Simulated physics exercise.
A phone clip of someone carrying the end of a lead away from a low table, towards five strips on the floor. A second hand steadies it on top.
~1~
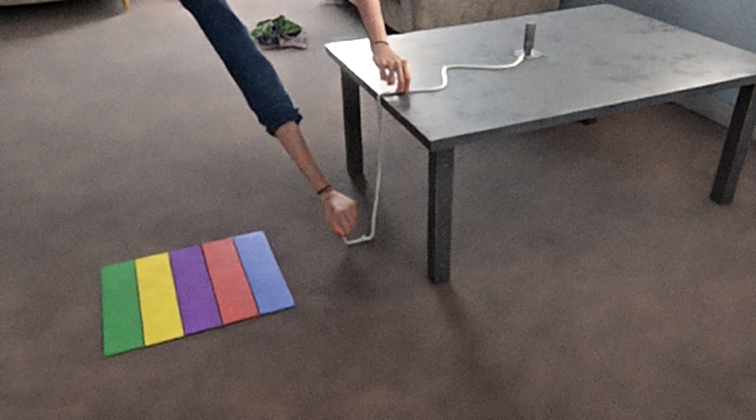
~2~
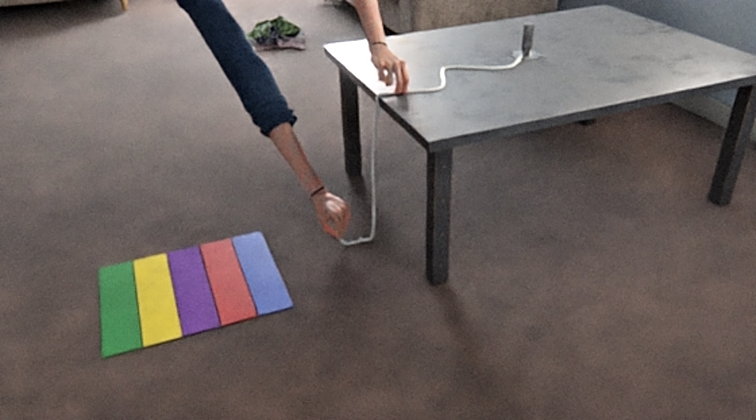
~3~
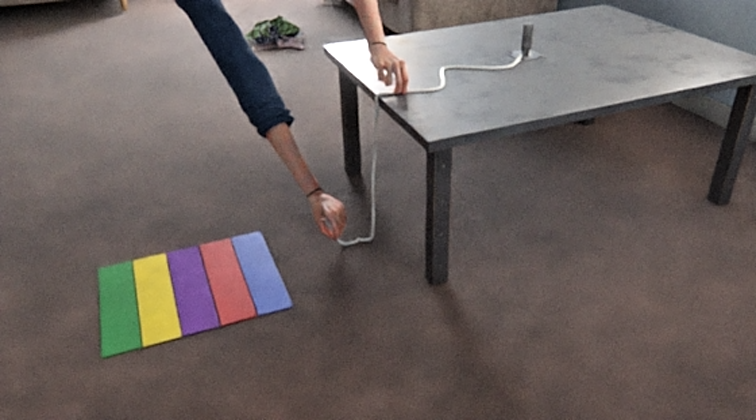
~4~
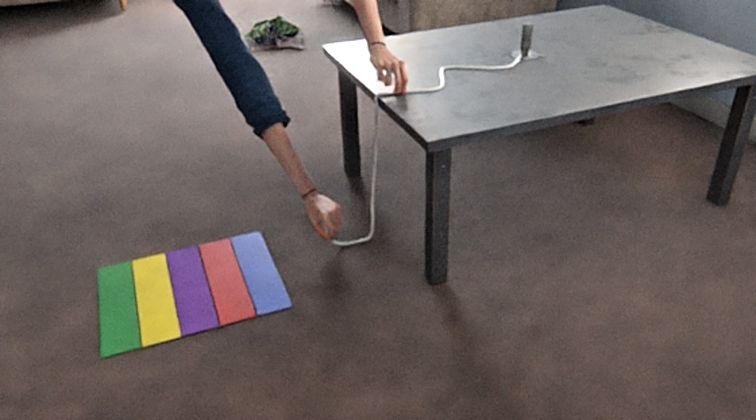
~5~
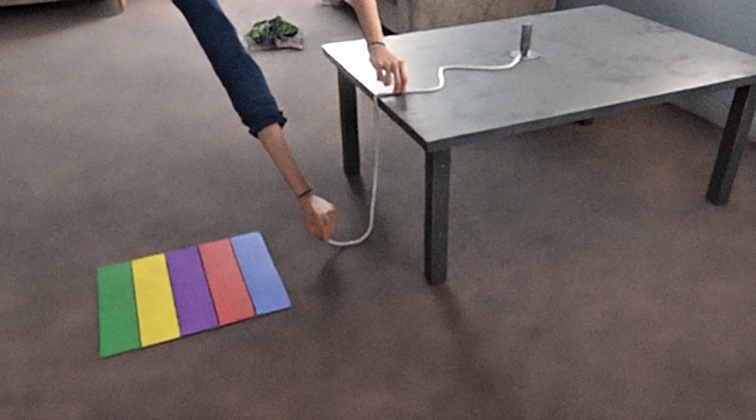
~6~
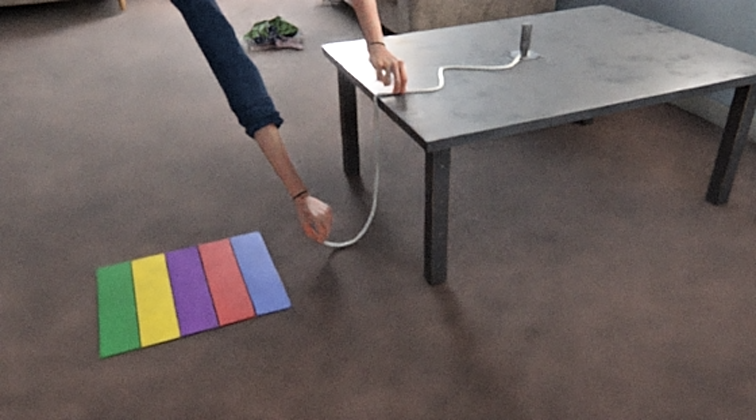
In a carpeted room, one hand holds a white lead at the edge of a low grey table while the other holds its lower end near the floor. The lower hand moves slightly left towards five coloured strips, and the hanging lead's squared bend eases into a smooth curve.
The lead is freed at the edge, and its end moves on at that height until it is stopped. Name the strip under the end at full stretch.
The end stops over the purple strip.
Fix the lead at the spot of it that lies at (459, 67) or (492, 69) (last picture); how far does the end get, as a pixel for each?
Try by try, around (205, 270) and (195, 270).
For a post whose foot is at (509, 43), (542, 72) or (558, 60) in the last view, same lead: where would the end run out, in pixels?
The places are (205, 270), (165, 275) and (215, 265).
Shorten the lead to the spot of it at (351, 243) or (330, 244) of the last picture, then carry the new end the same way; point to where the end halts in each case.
About (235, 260) and (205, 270).
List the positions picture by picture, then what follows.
The first frame shows end (344, 234); blue (272, 294); red (237, 304); purple (200, 313); yellow (162, 323); green (123, 334).
The second frame shows end (337, 236); lead through (512, 66) (452, 67) (438, 89) (378, 107) (373, 168) (373, 226).
The third frame shows end (333, 237).
The fourth frame shows end (328, 238); lead through (511, 66) (451, 67) (436, 89) (377, 107) (375, 168) (373, 226).
The fifth frame shows end (324, 239).
The sixth frame shows end (319, 240); lead through (510, 66) (450, 67) (436, 89) (376, 107) (378, 167) (367, 225).
Soon after, end near (253, 256); over blue.
Then, end near (211, 267); over red.
At full stretch, end near (185, 273); over purple. It gets as far as the purple strip.
